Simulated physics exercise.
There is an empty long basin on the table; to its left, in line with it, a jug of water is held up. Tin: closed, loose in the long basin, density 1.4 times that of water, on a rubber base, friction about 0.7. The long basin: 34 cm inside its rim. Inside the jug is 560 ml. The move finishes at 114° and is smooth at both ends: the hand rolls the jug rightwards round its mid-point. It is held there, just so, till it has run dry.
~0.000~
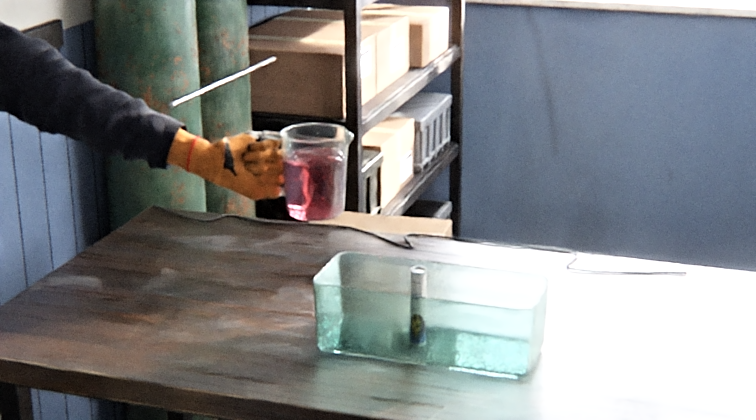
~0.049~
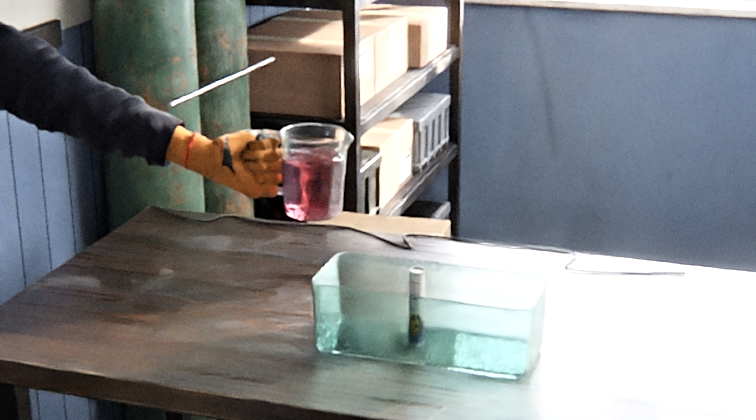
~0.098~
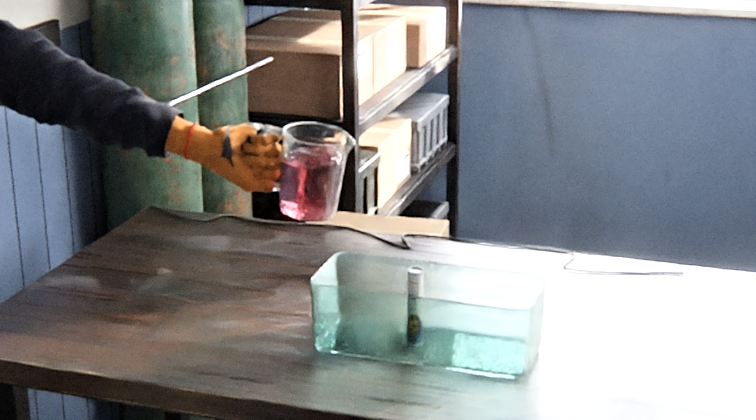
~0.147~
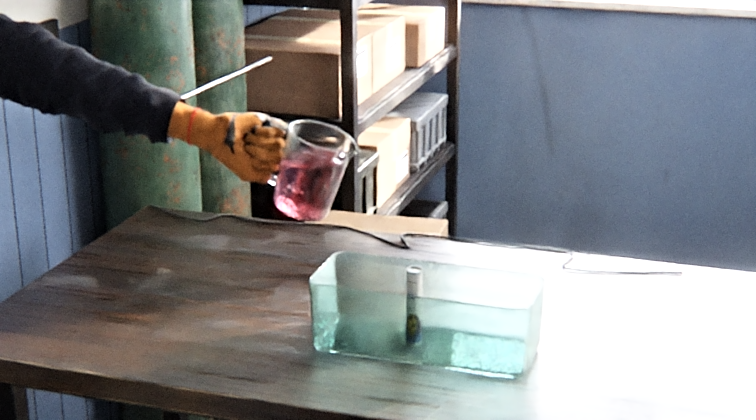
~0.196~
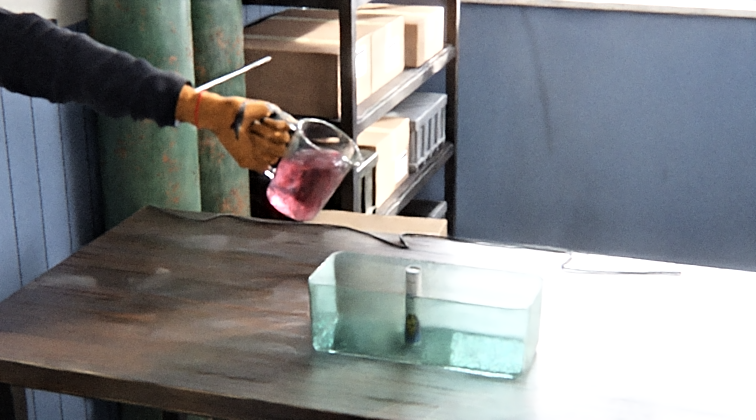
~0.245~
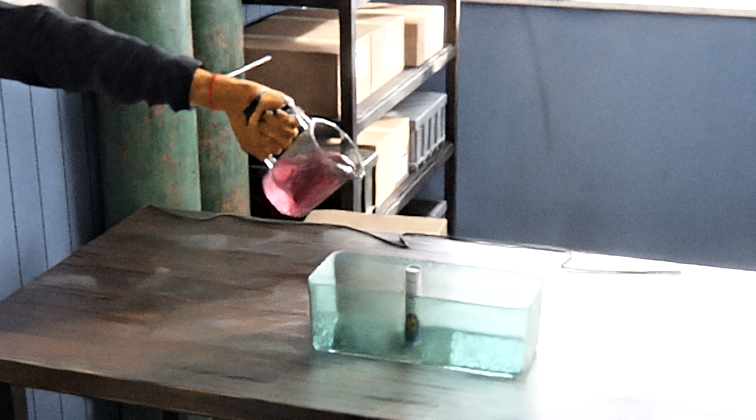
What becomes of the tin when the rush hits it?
The tin stays upright.
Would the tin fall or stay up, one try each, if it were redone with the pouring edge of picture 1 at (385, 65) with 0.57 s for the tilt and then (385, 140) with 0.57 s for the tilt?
Run one: It does not tip. Run two: It tumbles.
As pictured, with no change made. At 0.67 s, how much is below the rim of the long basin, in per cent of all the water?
I'd say roughly 74 in a hundred of it.
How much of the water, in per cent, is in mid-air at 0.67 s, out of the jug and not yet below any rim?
In-air share: About 16 %.
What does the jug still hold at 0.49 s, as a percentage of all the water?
About 54 percent.
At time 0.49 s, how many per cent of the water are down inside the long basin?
Some 16 per cent.
After 0.49 s the tilt is 109° and 54 per cent is still to pour; the tin stands where it began.
After 0.67 s the tilt is 114° and 9 per cent is still to pour; the tin stands where it began.
After 0.86 s the tilt is 114° and 0 per cent is still to pour; the tin stands where it began.
After 1.07 s the tilt is 114° and 0 per cent is still to pour; the tin stands where it began.
In the end the tin stands where it began.
